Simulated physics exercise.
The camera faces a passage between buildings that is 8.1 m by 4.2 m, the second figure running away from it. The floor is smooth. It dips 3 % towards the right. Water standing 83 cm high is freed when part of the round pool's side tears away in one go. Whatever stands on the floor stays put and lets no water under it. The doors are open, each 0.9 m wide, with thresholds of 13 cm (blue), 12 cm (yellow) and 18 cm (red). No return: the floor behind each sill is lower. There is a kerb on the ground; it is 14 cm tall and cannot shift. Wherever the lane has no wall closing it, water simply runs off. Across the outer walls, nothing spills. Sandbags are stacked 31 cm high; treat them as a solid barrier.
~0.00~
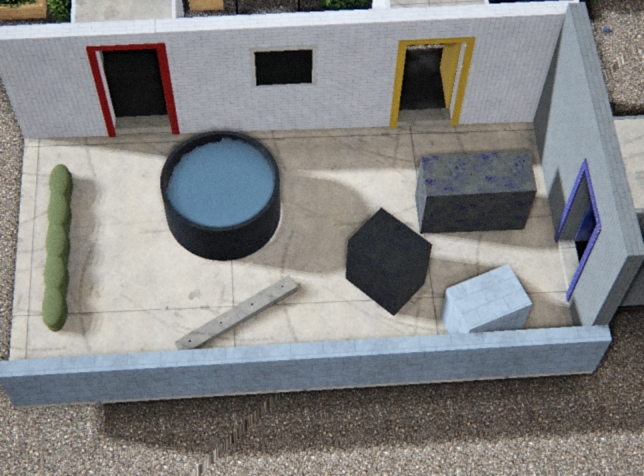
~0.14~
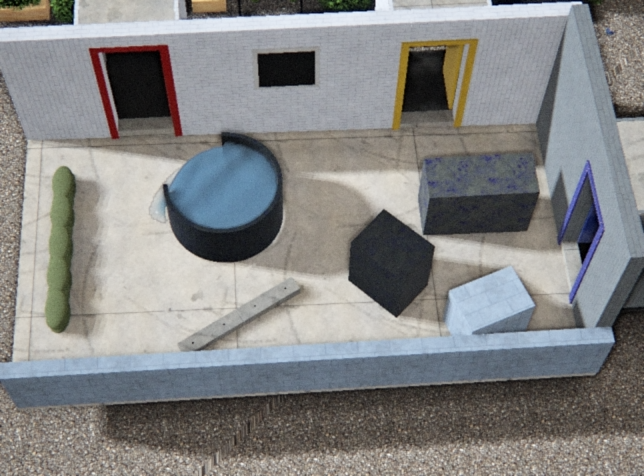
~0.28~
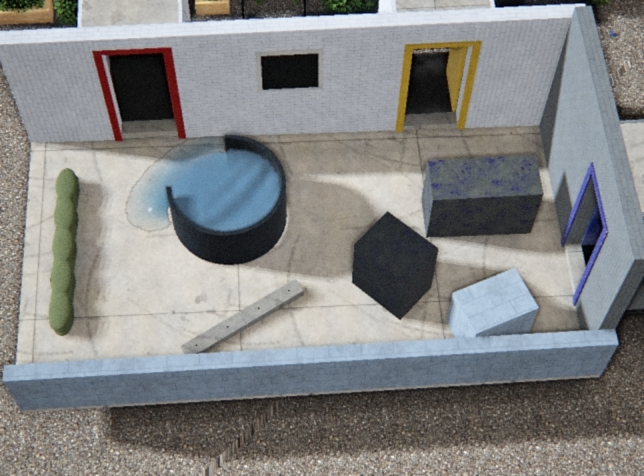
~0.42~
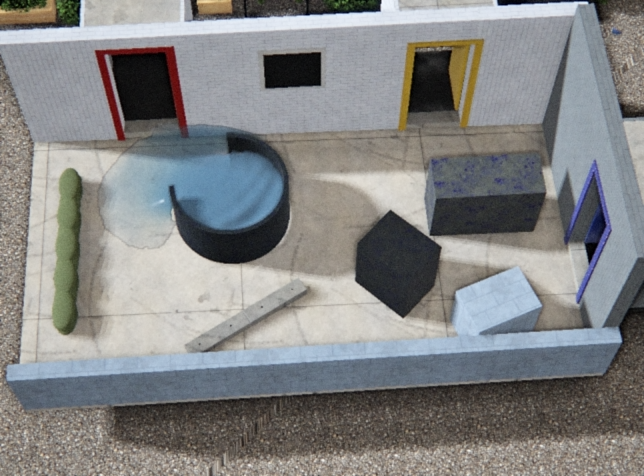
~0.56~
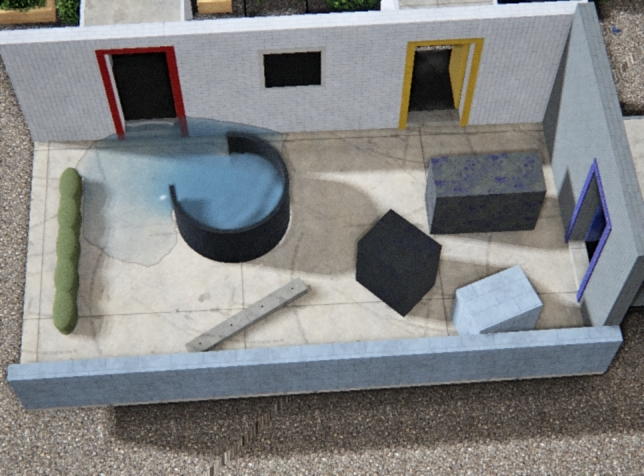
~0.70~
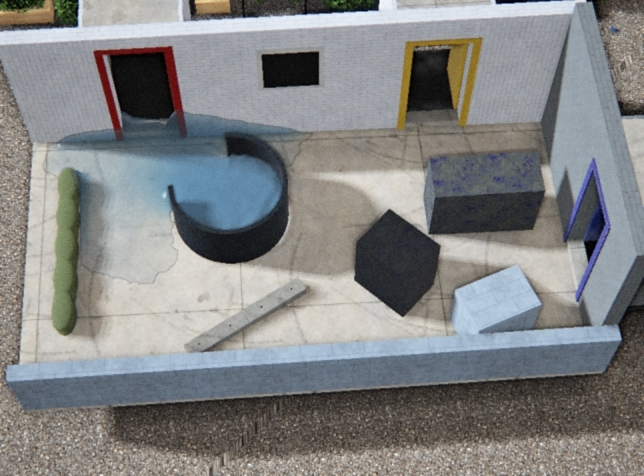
In a walled yard, a round pool's side opens and water spreads left across the floor.
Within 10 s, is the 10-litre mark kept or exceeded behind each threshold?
Blue door: Kept, yellow door: Kept, red door: Exceeded.
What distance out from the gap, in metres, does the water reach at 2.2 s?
About 4.8 m out.
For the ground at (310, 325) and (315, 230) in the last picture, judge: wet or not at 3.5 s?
Not yet touched, then not yet touched.
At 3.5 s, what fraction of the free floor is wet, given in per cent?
Covered: Roughly 55 per cent.
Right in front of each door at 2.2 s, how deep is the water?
Blue 0 cm, yellow 3 cm, red 23 cm.
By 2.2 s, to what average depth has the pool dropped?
It averages close to 22 cm.
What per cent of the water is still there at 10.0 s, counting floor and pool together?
Close to 56 in a hundred remains.
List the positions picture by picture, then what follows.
The first picture shows the round pool at (220, 182) is whole and still, 83 cm deep.
In the second picture, water pours out at (187, 175) and has run 0.8 m, to (160, 218); deepest outside 36 cm, 83 cm at the round pool's back.
In the third picture, water pours out at (191, 178) and has run 1.1 m, to (231, 139); deepest outside 46 cm, 81 cm at the round pool's back.
In the fourth picture, water pours out at (194, 179) and has run 1.5 m, to (108, 219); deepest outside 39 cm, 72 cm at the round pool's back.
In the fifth picture, the front is at (79, 174), 1.8 m from the gap at (194, 178); 3.9 m2 of floor is under water; 64 cm left at the back of the round pool.
In the sixth picture, the front is at (56, 145), 2.3 m from the gap at (193, 179); 4.5 m2 of floor is under water; 61 cm left at the back of the round pool.
After 1.4 s water covers 25 % of the floor and is deepest (38 cm) near (195, 145); blue door not reached, yellow door not reached, red door 35 cm at the sill, 77 L in.
After 2.2 s water covers 40 % of the floor and is deepest (24 cm) near (93, 178); blue door not reached, yellow door 3 cm at the sill, 0 L in, red door 23 cm at the sill, 121 L in.
After 3.5 s water covers 55 % of the floor and is deepest (15 cm) near (116, 148); blue door not reached, yellow door 2 cm at the sill, 0 L in, red door 13 cm at the sill, 127 L in.
After 6.0 s water covers 70 % of the floor and is deepest (8 cm) near (175, 362); blue door 4 cm at the sill, 0 L in, yellow door 2 cm at the sill, 0 L in, red door 6 cm at the sill, 128 L in.
After 10.0 s water covers 65 % of the floor and is deepest (12 cm) near (536, 131); blue door 9 cm at the sill, 0 L in, yellow door 5 cm at the sill, 0 L in, red door 2 cm at the sill, 128 L in.
